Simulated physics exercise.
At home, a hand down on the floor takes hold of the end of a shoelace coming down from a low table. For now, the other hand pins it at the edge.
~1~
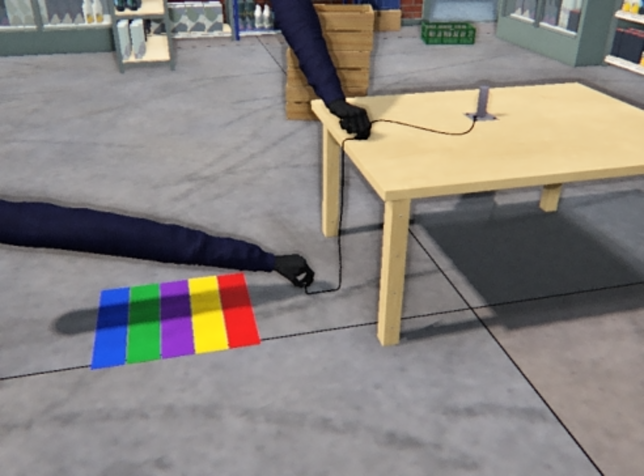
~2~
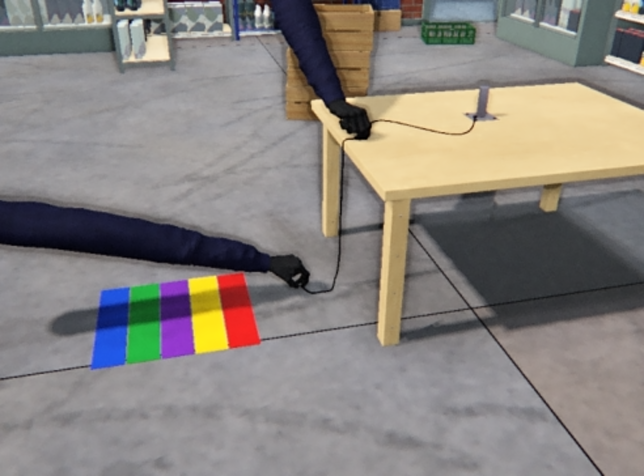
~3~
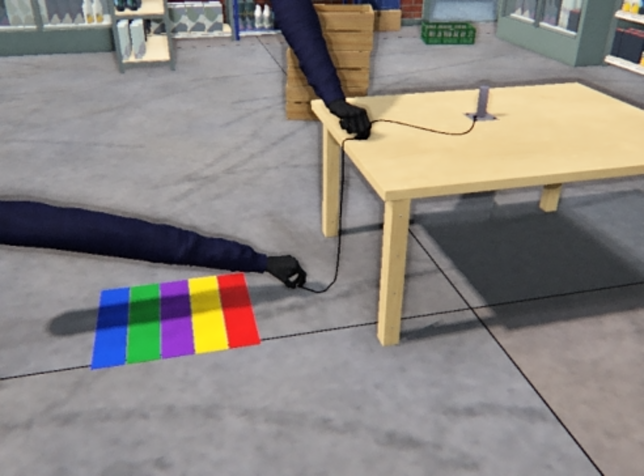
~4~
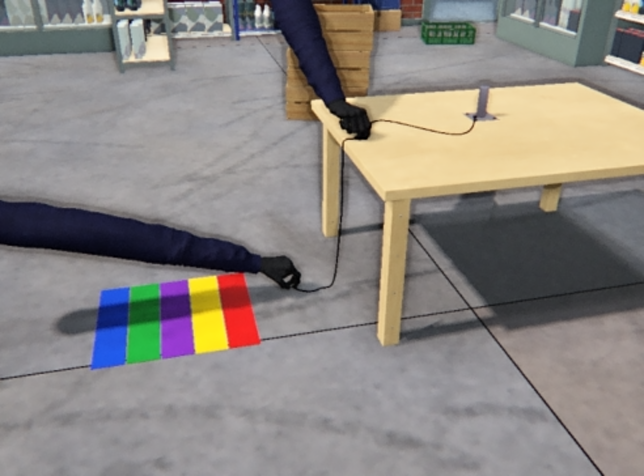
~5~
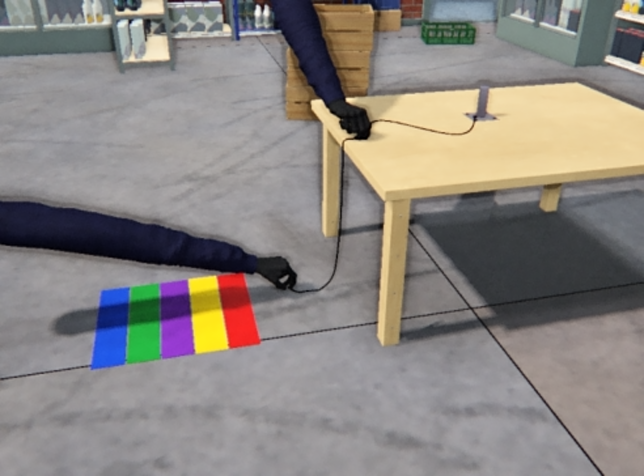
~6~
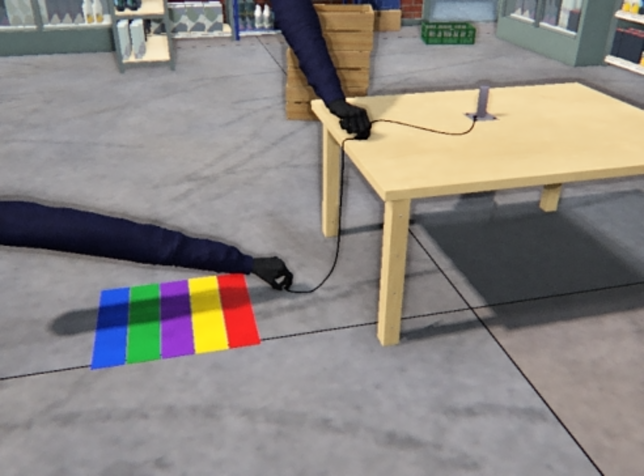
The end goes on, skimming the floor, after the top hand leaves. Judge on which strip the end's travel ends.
Its travel ends on the blue strip.
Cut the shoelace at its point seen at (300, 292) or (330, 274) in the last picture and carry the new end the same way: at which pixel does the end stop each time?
Roughly (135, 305), (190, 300).
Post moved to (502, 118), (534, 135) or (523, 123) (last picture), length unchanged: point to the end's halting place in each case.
Near (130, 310); near (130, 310); near (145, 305).
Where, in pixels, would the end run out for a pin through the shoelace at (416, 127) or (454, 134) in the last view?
Estimated pixels: (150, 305), then (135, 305).
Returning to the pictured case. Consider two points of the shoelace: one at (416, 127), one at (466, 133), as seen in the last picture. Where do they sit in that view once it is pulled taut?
You'll find the first mark at (381, 129) and the second mark at (429, 123).
A little later, end near (166, 303); over purple.
Next, end near (127, 308); over green.
When it is tight, end near (105, 311); over blue. It gets as far as the blue strip.
